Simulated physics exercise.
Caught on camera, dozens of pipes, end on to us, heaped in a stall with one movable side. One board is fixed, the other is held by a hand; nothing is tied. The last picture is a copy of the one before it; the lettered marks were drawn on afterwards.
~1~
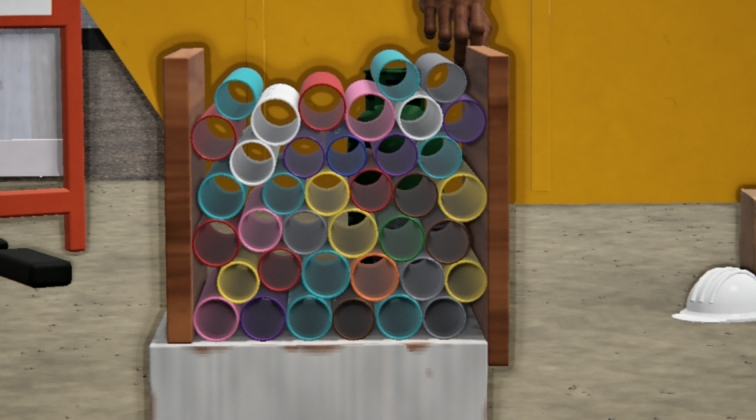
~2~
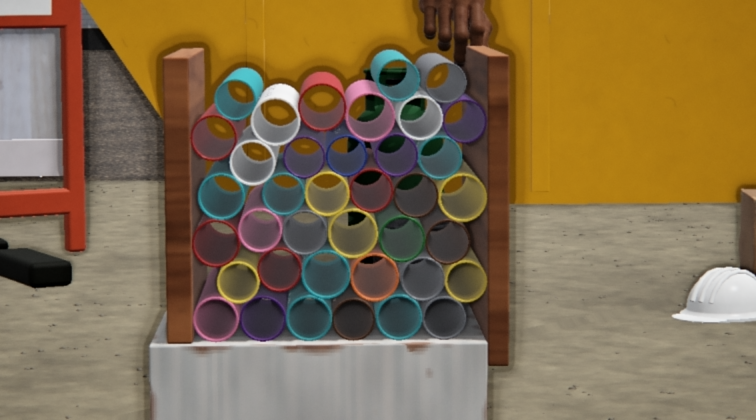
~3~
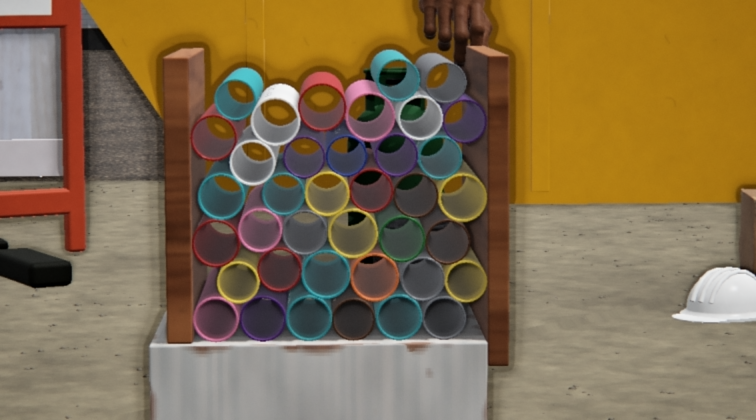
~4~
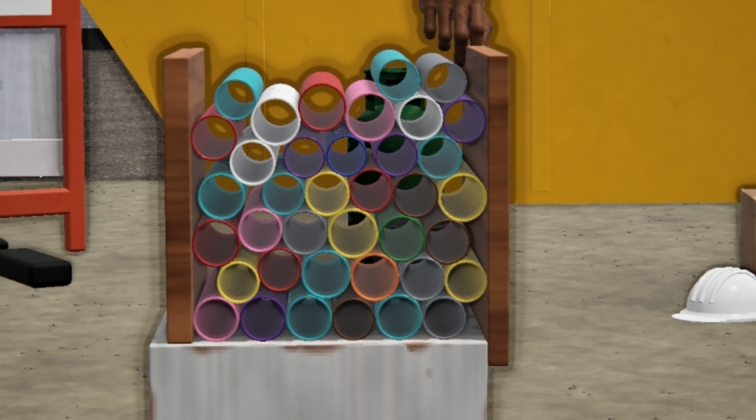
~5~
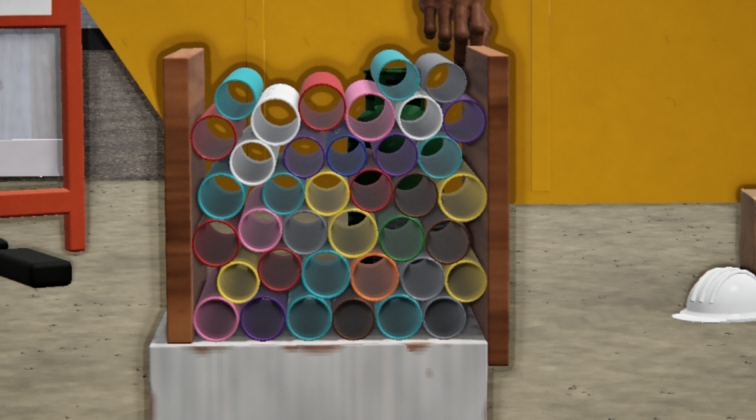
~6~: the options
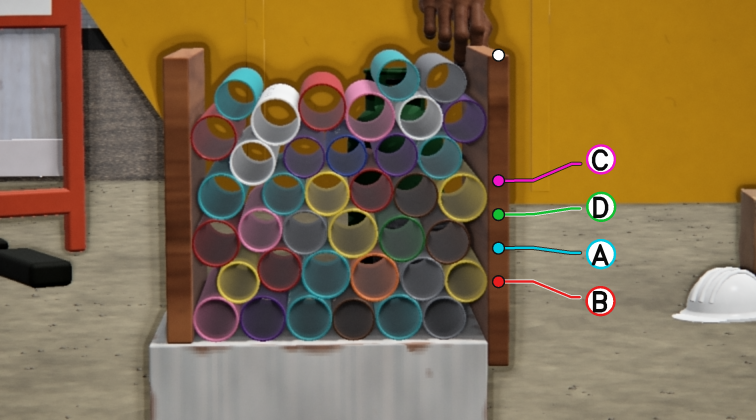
Colourful pipes lying stacked between two upright wooden boards on a pale block, a hand resting at upper right, nothing visibly moving.
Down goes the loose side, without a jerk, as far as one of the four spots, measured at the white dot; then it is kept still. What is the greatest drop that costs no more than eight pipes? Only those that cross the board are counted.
At most to B.
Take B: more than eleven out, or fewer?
Fewer than eleven.
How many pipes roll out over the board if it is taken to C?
It comes to two.
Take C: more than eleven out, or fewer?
It loses fewer than eleven.
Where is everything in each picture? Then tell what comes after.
In the first picture, a white pipe (253, 163); a pink pipe (371, 117); a grey pipe (446, 83).
In the second picture, a grey pipe (446, 83); side board (484, 193).
In the third picture, a pink pipe (216, 320); a grey pipe (444, 318).
In the fourth picture, a yellow pipe (238, 282); a red pipe (216, 243).
In the fifth picture, a yellow pipe (327, 194); a white pipe (253, 163); a pink pipe (371, 117).
On the marked copy, A at (498, 248); B at (498, 282); C at (498, 181); D at (498, 215); the white dot at (498, 55).
With B. Early on, top of the board (487, 153).
Further on, top of the board (487, 262).
At the end, top of the board (487, 281), six out over the board.
As for the rest, A six out over the board; C two out over the board; D two out over the board.
